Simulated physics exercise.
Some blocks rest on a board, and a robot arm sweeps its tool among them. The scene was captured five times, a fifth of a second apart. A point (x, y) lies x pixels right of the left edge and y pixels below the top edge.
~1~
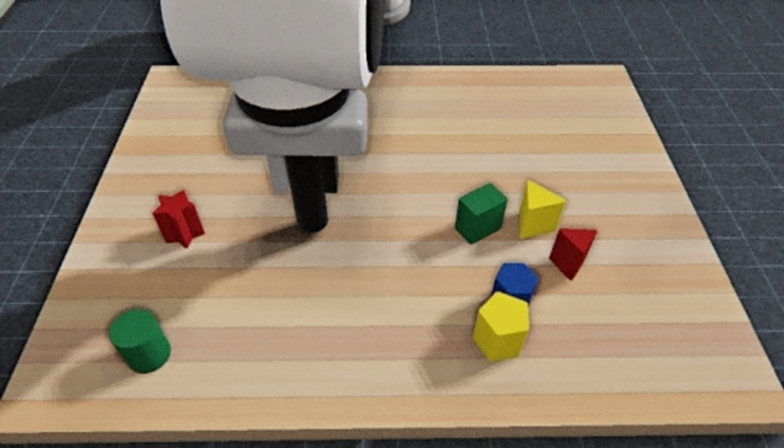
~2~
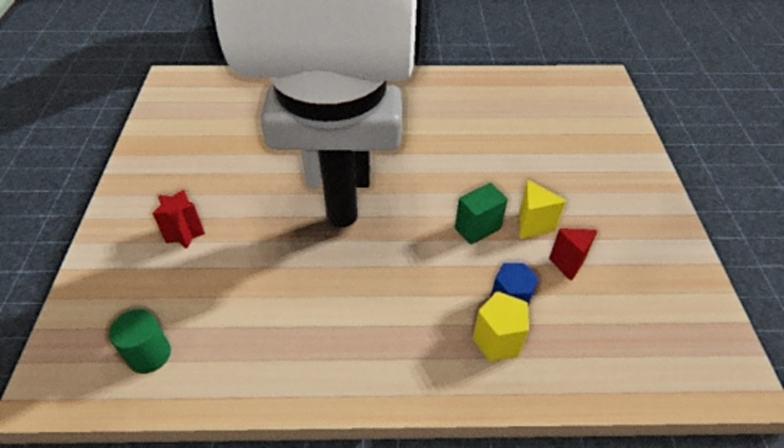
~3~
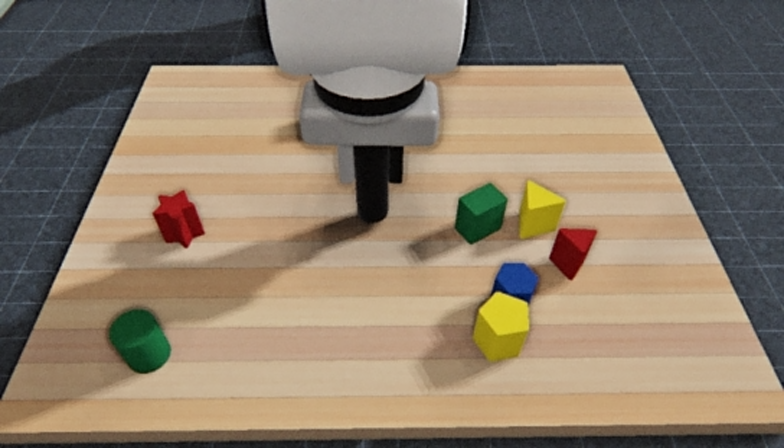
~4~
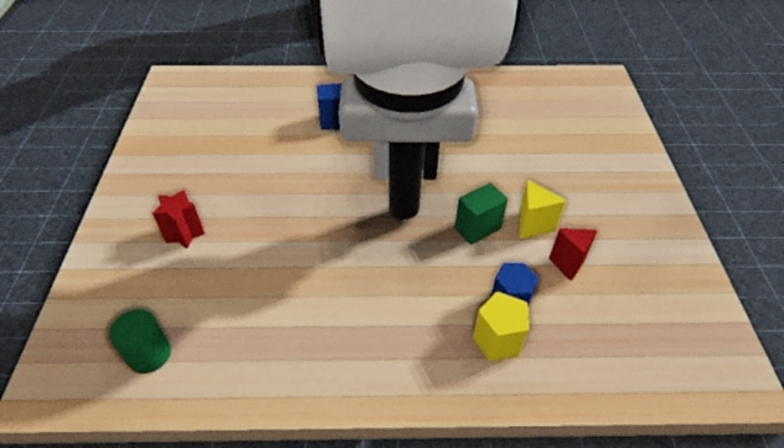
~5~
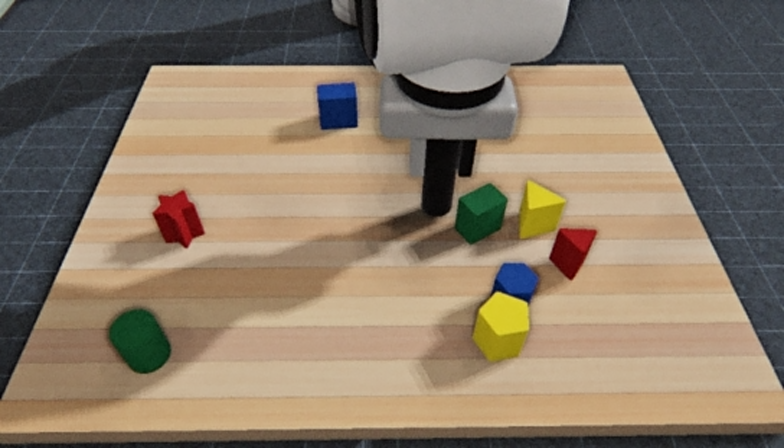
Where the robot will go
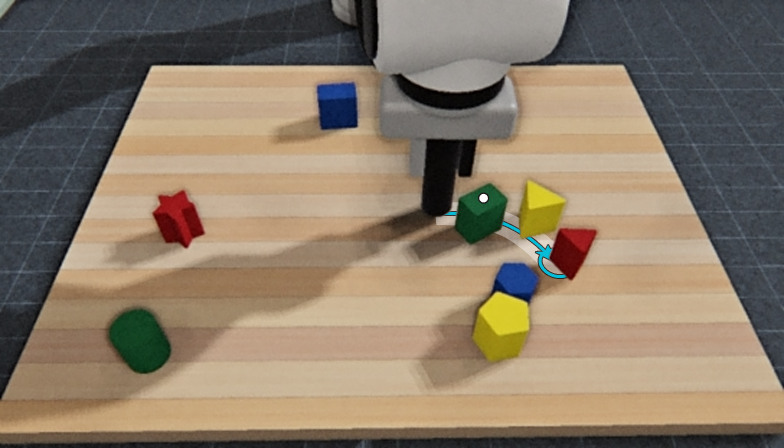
On a wooden board, a robot arm moves its black tool right toward a green block.
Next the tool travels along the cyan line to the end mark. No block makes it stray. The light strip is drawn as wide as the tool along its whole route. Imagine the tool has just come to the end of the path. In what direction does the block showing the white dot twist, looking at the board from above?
Seen from above, clockwise.
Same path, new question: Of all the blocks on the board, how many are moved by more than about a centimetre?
My count: 3 or more.
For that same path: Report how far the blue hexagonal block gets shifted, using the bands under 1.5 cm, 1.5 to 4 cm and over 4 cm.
Less than 1.5 cm.
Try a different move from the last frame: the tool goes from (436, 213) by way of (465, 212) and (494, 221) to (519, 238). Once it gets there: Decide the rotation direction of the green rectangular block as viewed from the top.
It goes round the way clock hands do.
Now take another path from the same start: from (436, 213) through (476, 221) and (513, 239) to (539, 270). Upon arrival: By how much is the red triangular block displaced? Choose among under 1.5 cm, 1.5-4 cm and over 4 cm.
It slides somewhere between 1.5 and 4 cm.
Path on the board, from (436, 213) via (480, 216) and (522, 233), ending at (557, 263); the dot is on the green rectangular block.
The first path, step by step. One third of the way, tool at (482, 209); green rectangular block at (502, 208), turned 15° clockwise.
Two thirds of the way, tool at (525, 226); green rectangular block at (514, 223), turned 60° clockwise; yellow triangular block at (560, 200), turned 20° anticlockwise.
At the end, tool at (560, 256); green rectangular block at (514, 226), turned 70° clockwise; blue hexagonal block in place; yellow triangular block at (569, 201), turned 40° anticlockwise; red triangular block at (595, 248), turned 50° anticlockwise.
